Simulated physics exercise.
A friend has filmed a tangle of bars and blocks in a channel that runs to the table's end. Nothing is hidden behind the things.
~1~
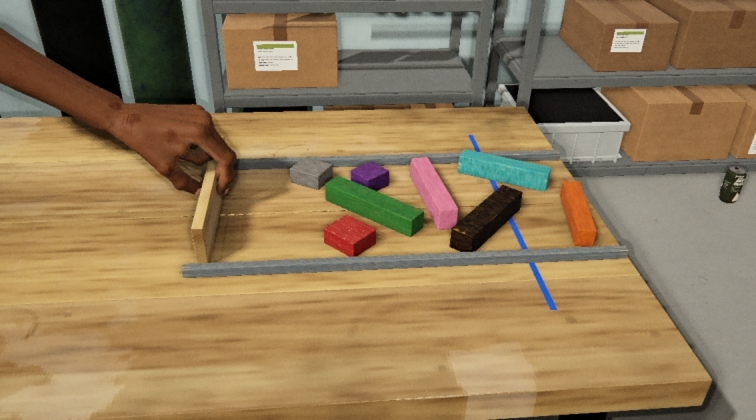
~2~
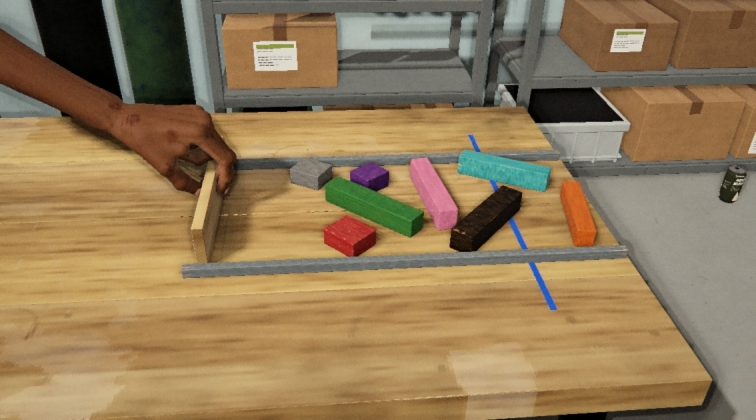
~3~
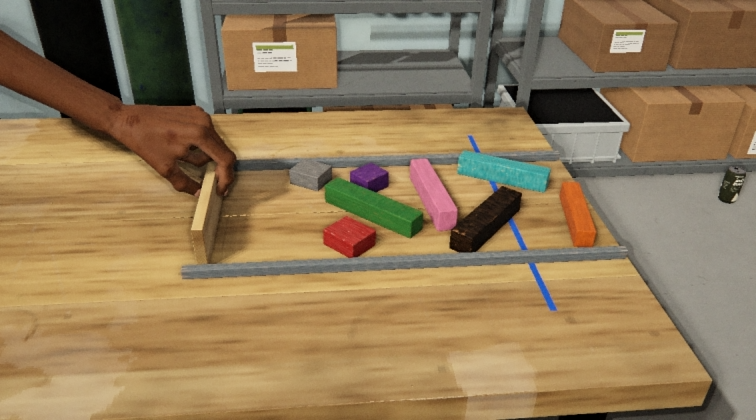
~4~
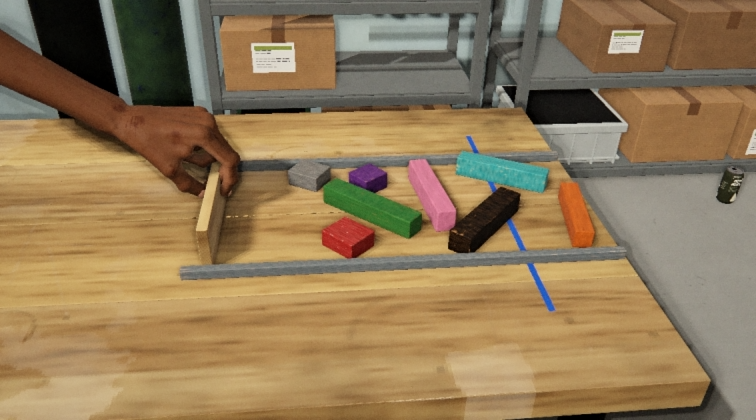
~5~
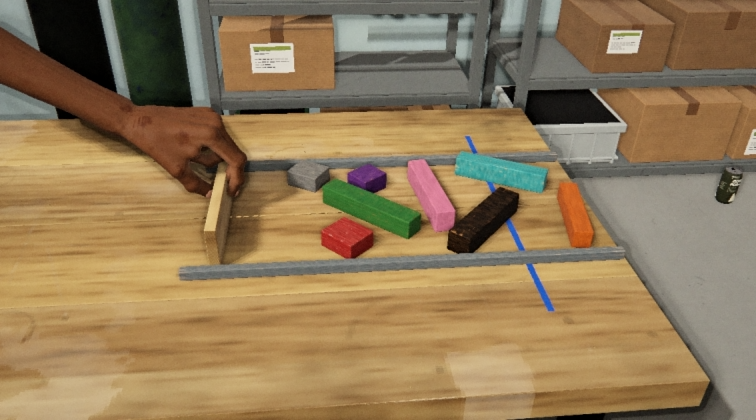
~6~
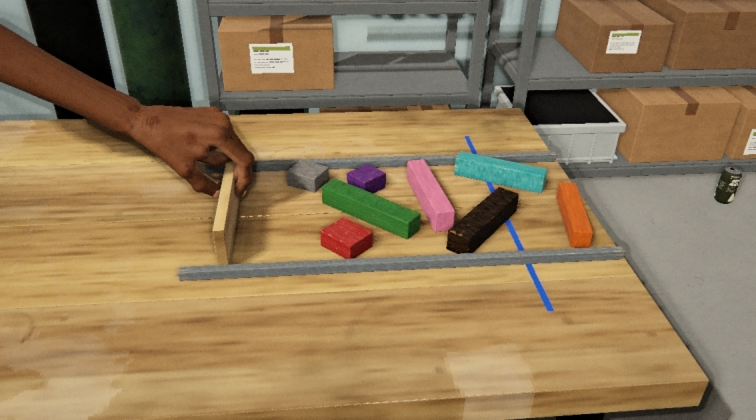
On a wooden tabletop, a hand slowly sliding an upright board slightly right along a railed channel, scattered coloured bars and blocks lying still.
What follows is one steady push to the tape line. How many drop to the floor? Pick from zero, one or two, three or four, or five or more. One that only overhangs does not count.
Here the number that fall off is one or two.
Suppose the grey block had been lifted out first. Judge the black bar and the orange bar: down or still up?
The black bar survives, the orange bar falls.
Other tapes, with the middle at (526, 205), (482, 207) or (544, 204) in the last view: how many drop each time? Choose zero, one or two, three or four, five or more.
One after another: 3 or 4; no fall at all; three to four.
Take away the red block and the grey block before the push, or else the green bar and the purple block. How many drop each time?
0 in the first case, 0 in the second.
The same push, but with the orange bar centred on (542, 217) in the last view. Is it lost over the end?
From there it comes down.
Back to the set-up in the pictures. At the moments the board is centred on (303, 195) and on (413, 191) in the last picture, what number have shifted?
By then 1, and 7.
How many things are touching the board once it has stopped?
That makes 3.
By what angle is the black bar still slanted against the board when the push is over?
Some 10 degrees.
A little later, none off yet; orange bar at rest near (573, 214); turquoise bar at rest near (500, 172); black bar at rest near (484, 220).
Next, none off yet; orange bar at rest near (573, 214); turquoise bar at rest near (500, 172); black bar moving near (493, 221).
Later still, none off yet; orange bar moving near (580, 214); turquoise bar shifted a little near (539, 164); black bar shifted about its own width near (557, 216).
When it is over, the number that fall off is one or two; down, orange bar.
